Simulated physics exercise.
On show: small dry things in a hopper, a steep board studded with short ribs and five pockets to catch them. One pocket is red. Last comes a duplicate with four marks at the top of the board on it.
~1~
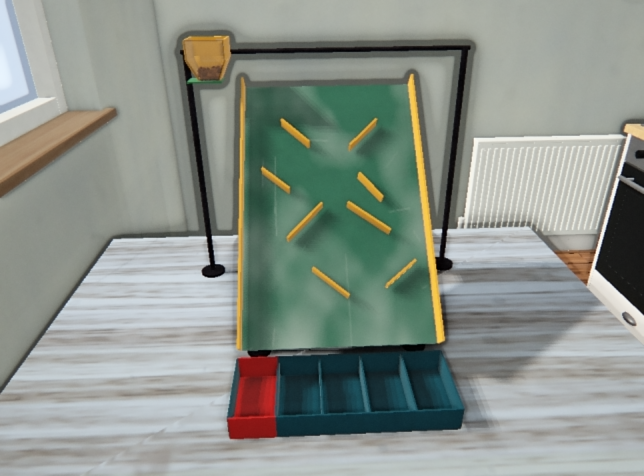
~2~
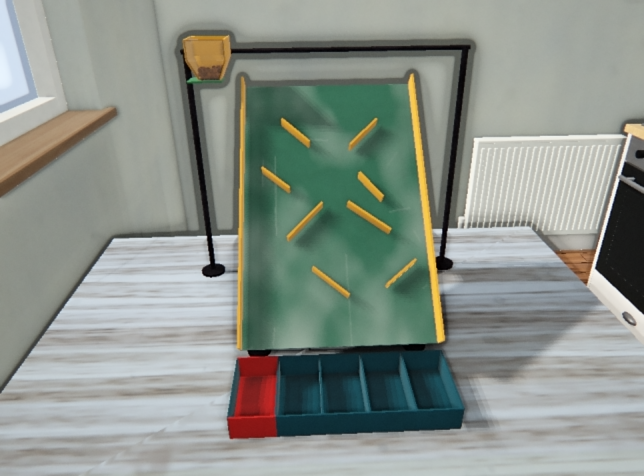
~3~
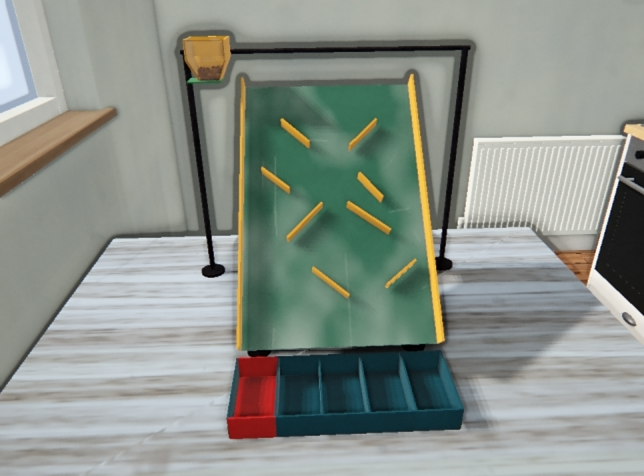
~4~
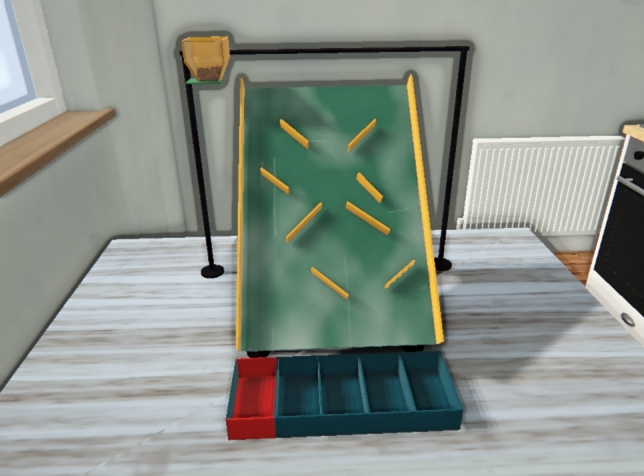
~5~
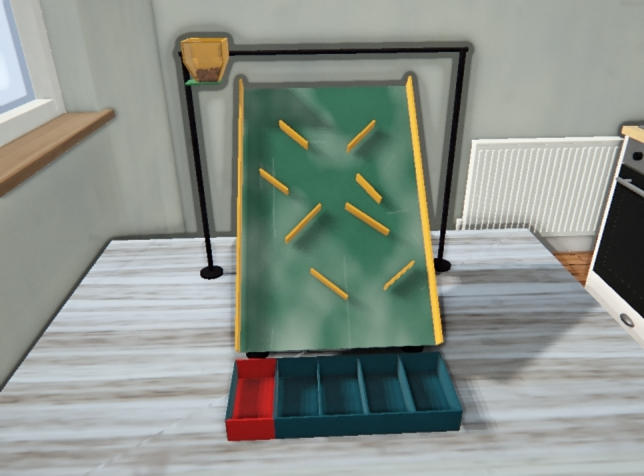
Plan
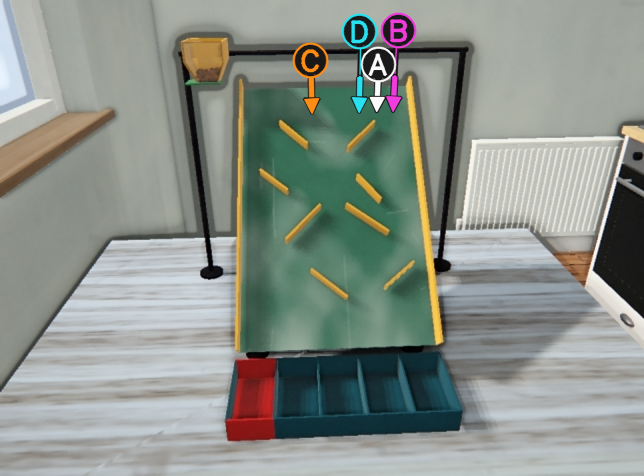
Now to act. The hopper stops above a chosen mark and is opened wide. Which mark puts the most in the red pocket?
Use mark D.
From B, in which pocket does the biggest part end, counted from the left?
The fifth from the left.
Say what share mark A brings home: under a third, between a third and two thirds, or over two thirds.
Under a third.
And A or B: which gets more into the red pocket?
That is mark A.
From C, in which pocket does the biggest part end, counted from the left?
The fourth from the left.
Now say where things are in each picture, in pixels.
Hopper near (210, 71), cereal balls, door shut, in the first picture.
Ribs (282, 119) to (309, 141), (350, 144) to (377, 118), (262, 167) to (289, 187), in the second picture.
Ribs (359, 172) to (383, 197), (287, 237) to (322, 202), (348, 202) to (391, 230), in the third picture.
Ribs (312, 268) to (348, 296), (387, 285) to (415, 260), in the fourth picture.
Red pocket near (251, 428), number 1 of 5 from the left, in the fifth picture.
On the marked copy, mark A meets the board at (376, 106); mark B meets the board at (393, 106); mark C meets the board at (311, 107); mark D meets the board at (359, 107).
With A, close to a quarter in the red pocket, close to two thirds in other pockets, a small share outside the box.
With B, only a few in the red pocket, all but a few in other pockets, a small share outside the box.
With C, a small share in the red pocket, the bulk in other pockets, a small share outside the box.
With D, close to half in the red pocket, close to half in other pockets, only a few outside the box.
